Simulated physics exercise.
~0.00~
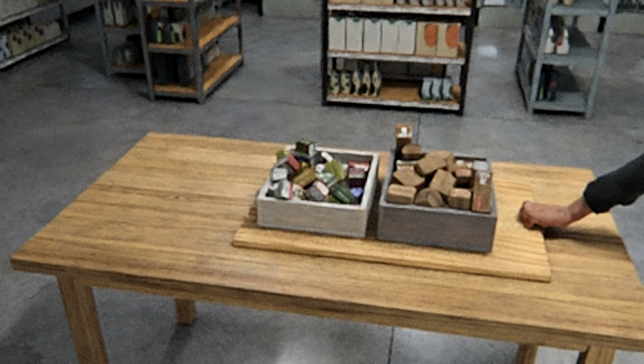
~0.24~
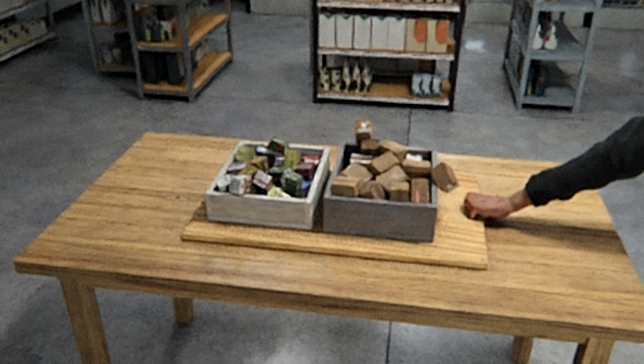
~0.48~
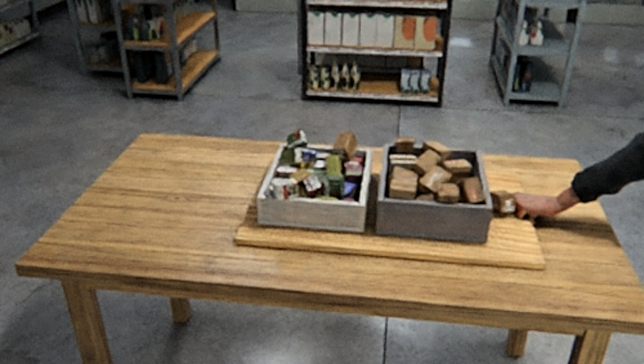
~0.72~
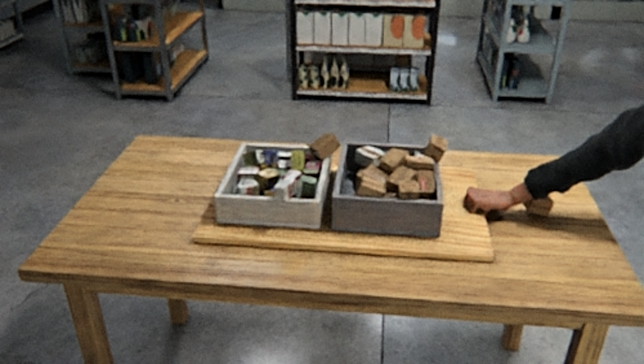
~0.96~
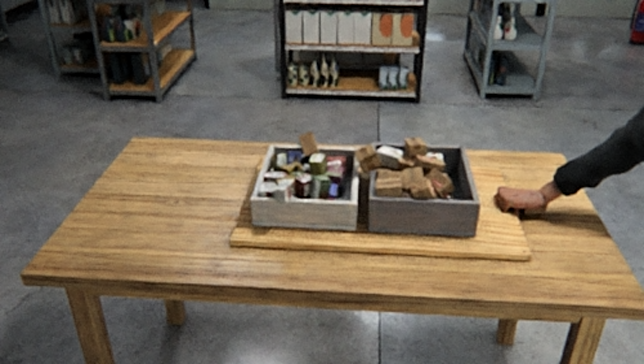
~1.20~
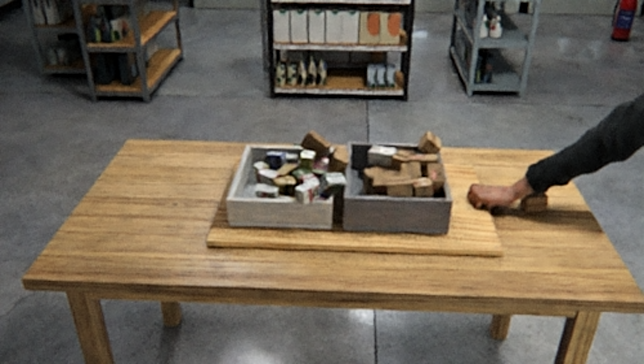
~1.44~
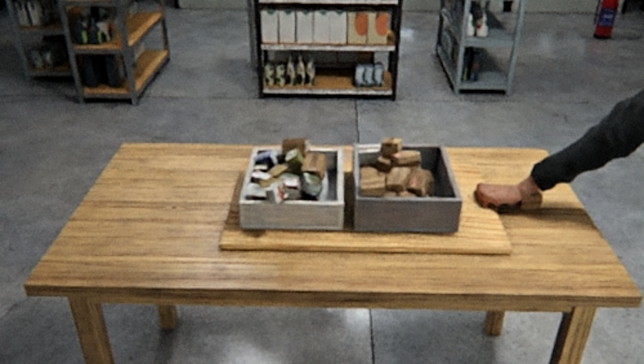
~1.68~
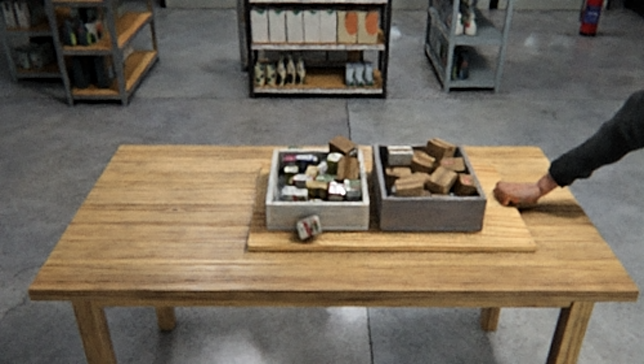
On a wooden table in a storeroom lined with shelving, a hand slides a board bearing a white tote and a grey tote of small boxes left and right; the boxes jostle, a few leave the totes, and one ends up in front of the white tote, with both still well filled.
